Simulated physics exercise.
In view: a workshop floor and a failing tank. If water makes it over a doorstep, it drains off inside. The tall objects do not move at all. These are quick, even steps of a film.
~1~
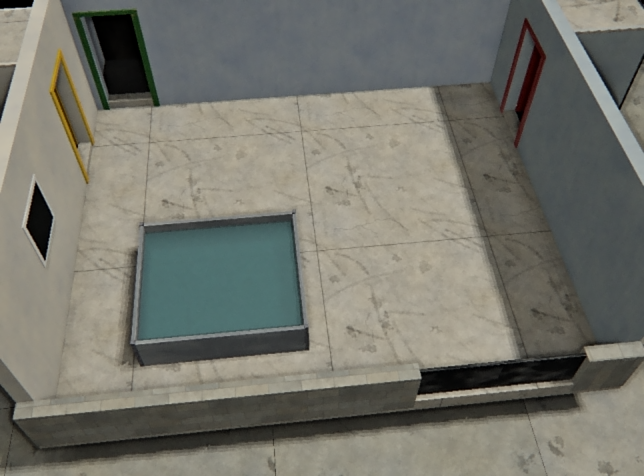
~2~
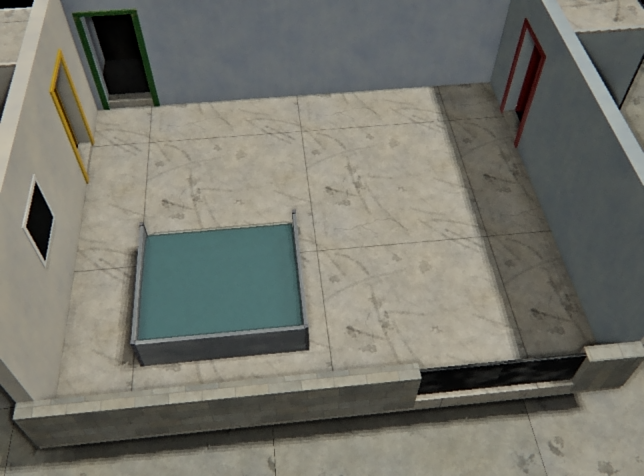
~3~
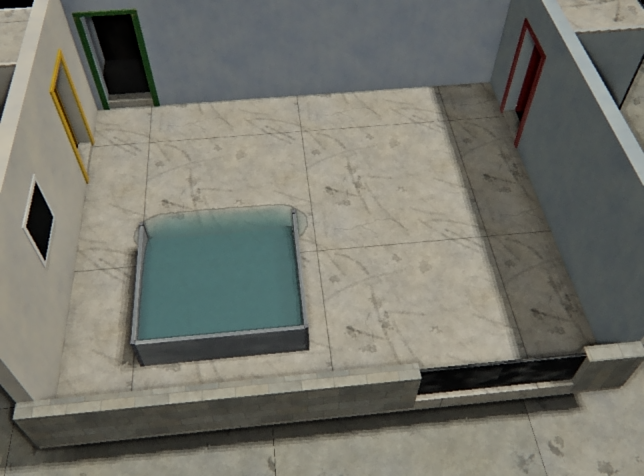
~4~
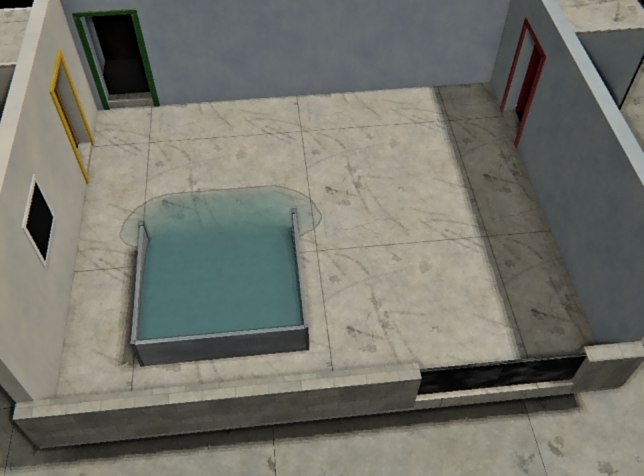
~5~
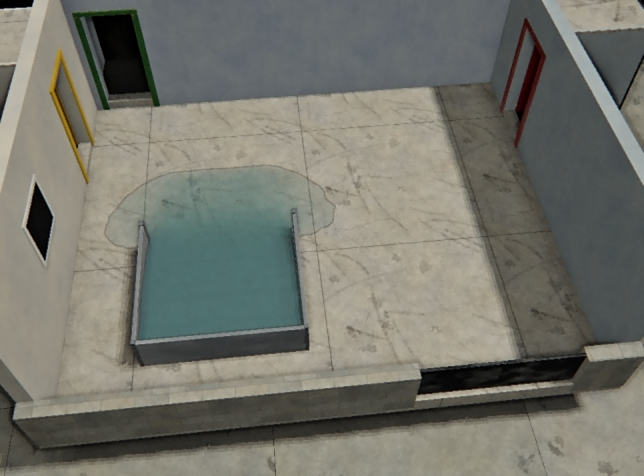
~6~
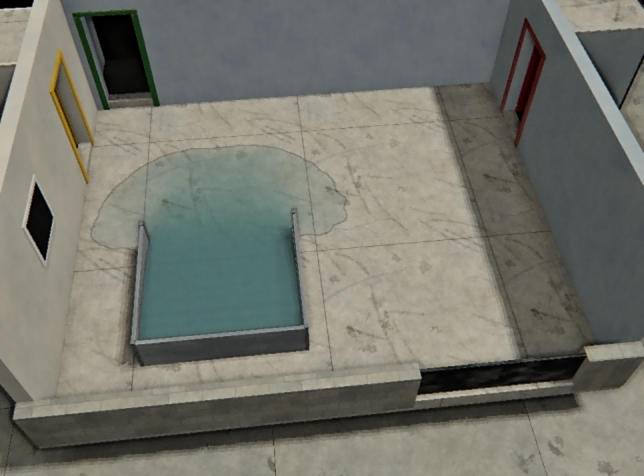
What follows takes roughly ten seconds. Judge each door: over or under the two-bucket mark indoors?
My call: Red door, over; yellow door, over; green door, over.
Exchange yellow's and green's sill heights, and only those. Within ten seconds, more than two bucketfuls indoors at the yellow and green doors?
In short: The yellow one is under; the green one takes more.
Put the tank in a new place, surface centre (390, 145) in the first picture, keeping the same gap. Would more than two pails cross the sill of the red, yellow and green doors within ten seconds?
Result per door: Red gets past it; yellow gets past it; green does not reach it.
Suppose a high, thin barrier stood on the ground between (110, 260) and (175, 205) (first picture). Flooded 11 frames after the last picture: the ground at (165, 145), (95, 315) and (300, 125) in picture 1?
Listed order: Swamped, swamped, swamped.
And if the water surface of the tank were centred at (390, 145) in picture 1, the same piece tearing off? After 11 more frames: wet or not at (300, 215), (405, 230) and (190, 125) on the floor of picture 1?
Point by point: Still bare; still bare; swamped.
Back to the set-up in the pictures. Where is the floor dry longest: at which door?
It would be the red one.
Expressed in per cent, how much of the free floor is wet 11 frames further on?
Close to 40 in a hundred, I think.
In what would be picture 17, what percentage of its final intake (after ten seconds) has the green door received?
My figure is 0 in a hundred.
A moment on, water covers 35 % of the floor; the red door not reached, the yellow door wet at the sill, nothing in, the green door not reached.
Next, water covers 40 % of the floor; the red door not reached, the yellow door wet at the sill, nothing in, the green door under two buckets in.
Then, water covers 45 % of the floor; the red door not reached, the yellow door under two buckets in, the green door over two buckets in.
Later, water covers 65 % of the floor; the red door over two buckets in, the yellow door over two buckets in, the green door far over two buckets in.
In the end, water covers 95 % of the floor; the red door far over two buckets in, the yellow door over two buckets in, the green door far over two buckets in.
